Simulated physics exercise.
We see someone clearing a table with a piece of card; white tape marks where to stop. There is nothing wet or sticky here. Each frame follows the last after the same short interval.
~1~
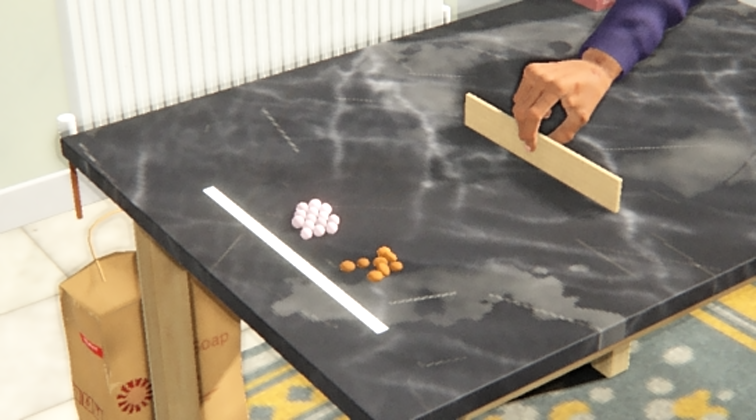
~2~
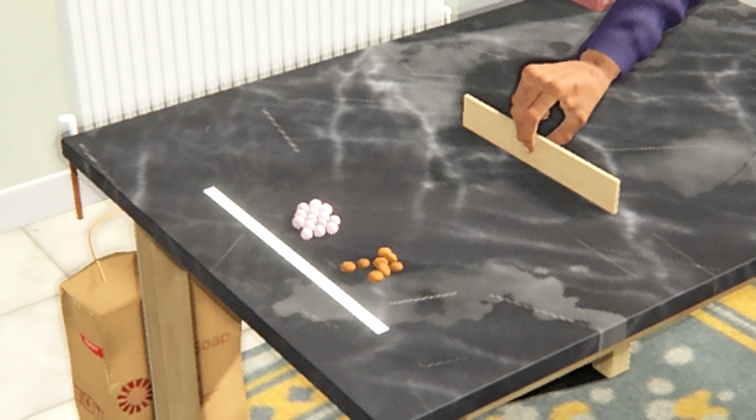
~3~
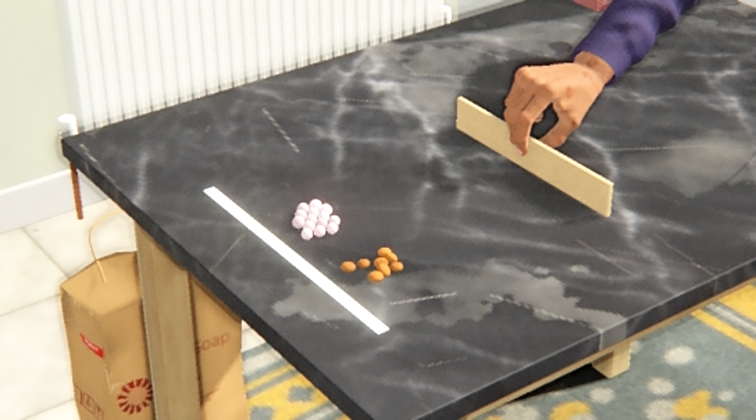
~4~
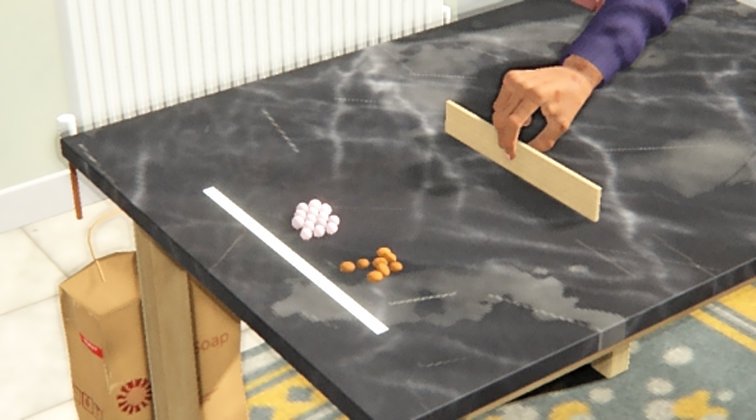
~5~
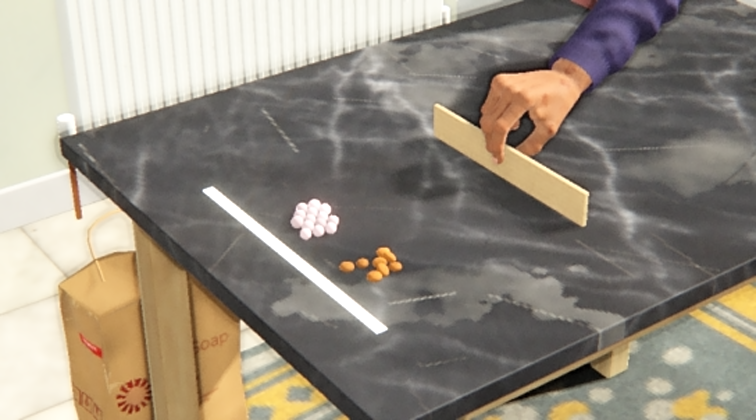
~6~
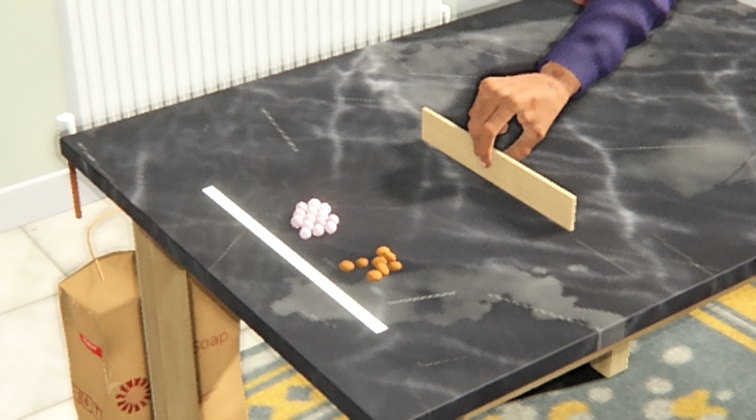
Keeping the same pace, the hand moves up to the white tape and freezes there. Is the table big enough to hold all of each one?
For the near handful, yes, all held; for the far handful, no, some spills off.
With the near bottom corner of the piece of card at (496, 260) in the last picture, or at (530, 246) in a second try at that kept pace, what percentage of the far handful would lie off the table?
About 100 %, then about 100 %.
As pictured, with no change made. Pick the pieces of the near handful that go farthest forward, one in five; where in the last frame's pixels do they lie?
Centre close to (292, 287) px.
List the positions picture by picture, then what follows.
The first picture shows piece of card at (607, 188), at rest; white tape at (217, 196), about a palm's width from the edge; edge at (223, 285); near handful at (380, 262), a few bits of cat kibble; far handful at (311, 220), a few sugar pearls.
The second picture shows piece of card at (605, 189); far handful at (311, 220).
The third picture shows piece of card at (598, 192); near handful at (381, 263).
The fourth picture shows piece of card at (586, 197); far handful at (310, 220).
The fifth picture shows piece of card at (574, 201); near handful at (380, 263).
The sixth picture shows piece of card at (561, 206); white tape at (216, 195); edge at (222, 285); near handful at (379, 262); far handful at (310, 219).
Then, 0.49 s after the last picture, piece of card still moving, near (391, 188); near handful all on the table, its front near (347, 266); far handful all on the table, its front near (305, 233).
Then, 1.00 s after the last picture, piece of card stopped at the white tape; near handful all on the table, its front near (308, 300); far handful all on the table, its front near (234, 248).
Then, 1.28 s after the last picture, piece of card stopped at the white tape; near handful all on the table, its front near (306, 302); far handful most over the edge.
At rest, piece of card stopped at the white tape; near handful all on the table, its front near (306, 302); far handful all over the edge.
